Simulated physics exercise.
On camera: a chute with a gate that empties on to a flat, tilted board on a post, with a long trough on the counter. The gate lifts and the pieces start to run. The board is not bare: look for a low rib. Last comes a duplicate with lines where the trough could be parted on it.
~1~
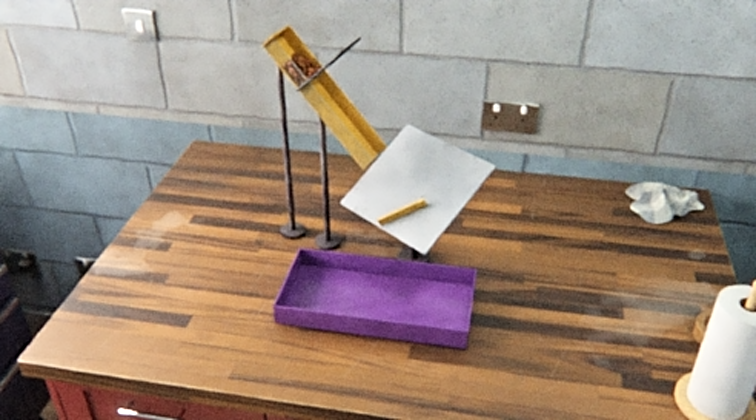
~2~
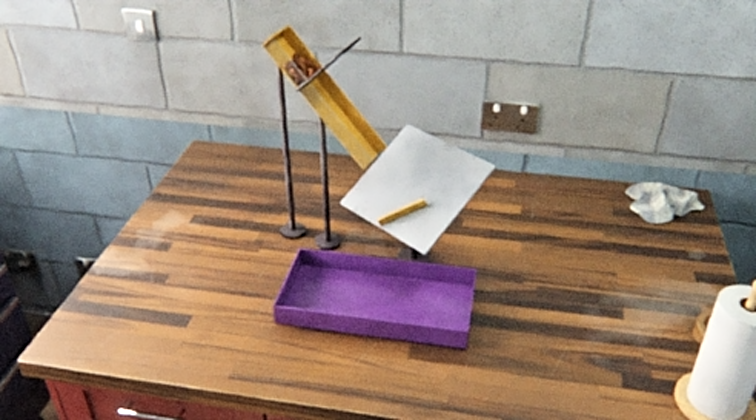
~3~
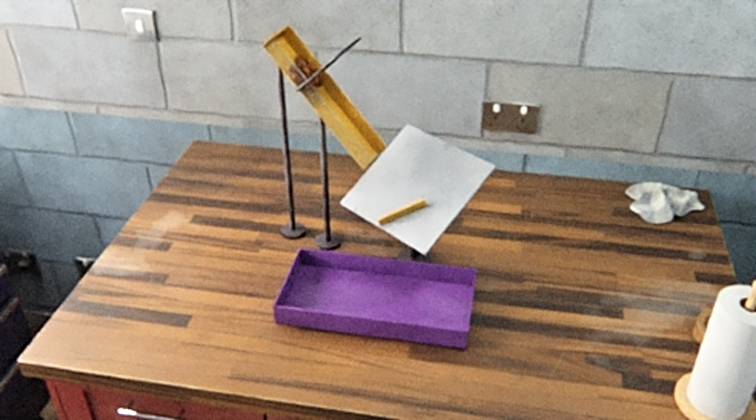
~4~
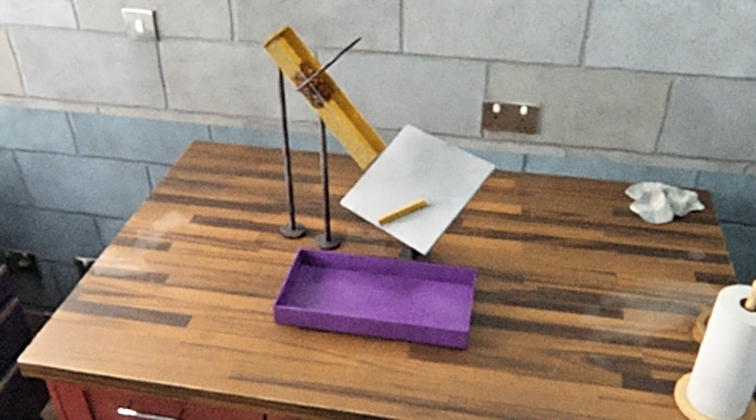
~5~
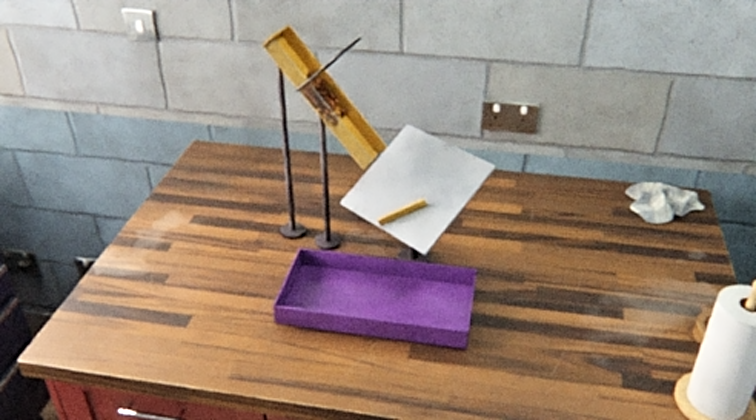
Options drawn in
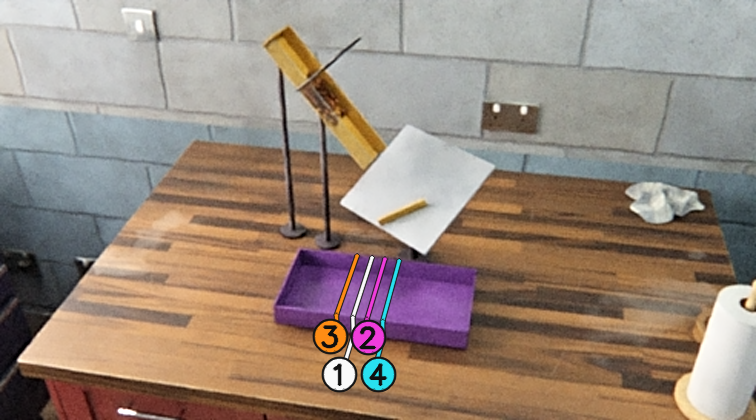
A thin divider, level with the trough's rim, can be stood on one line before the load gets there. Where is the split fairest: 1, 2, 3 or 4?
3.
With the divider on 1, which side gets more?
The left side.
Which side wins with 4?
Left.
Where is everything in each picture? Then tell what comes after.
Load behind the gate (304, 70), bits of dog kibble; lip of the chute (371, 162), sloping fairly steeply, in the first picture.
Middle of the board (416, 185), tilted fairly steeply; middle of its low edge (380, 227); of its high edge (450, 144), in the second picture.
Front corners of the trough (274, 306) and (468, 331), empty; front of the load (313, 90), in the third picture.
Middle of the load (312, 87); its front (322, 105), roughly a quarter of the way to the lip; rib from (424, 199) to (377, 220), in the fourth picture.
Middle of the load (322, 100); its front (336, 123), roughly half of the way to the lip, in the fifth picture.
On the marked copy, line 1 crosses the front rim at (353, 316); line 2 crosses the front rim at (367, 318); line 3 crosses the front rim at (336, 314); line 4 crosses the front rim at (382, 320).
For line 1, of what is caught, the larger part on the left of the divider, about a tenth on the right.
For line 2, of what is caught, almost all on the left of the divider, about a tenth on the right.
For line 3, of what is caught, roughly a third on the left of the divider, roughly two thirds on the right.
For line 4, of what is caught, almost all on the left of the divider, just a few on the right.
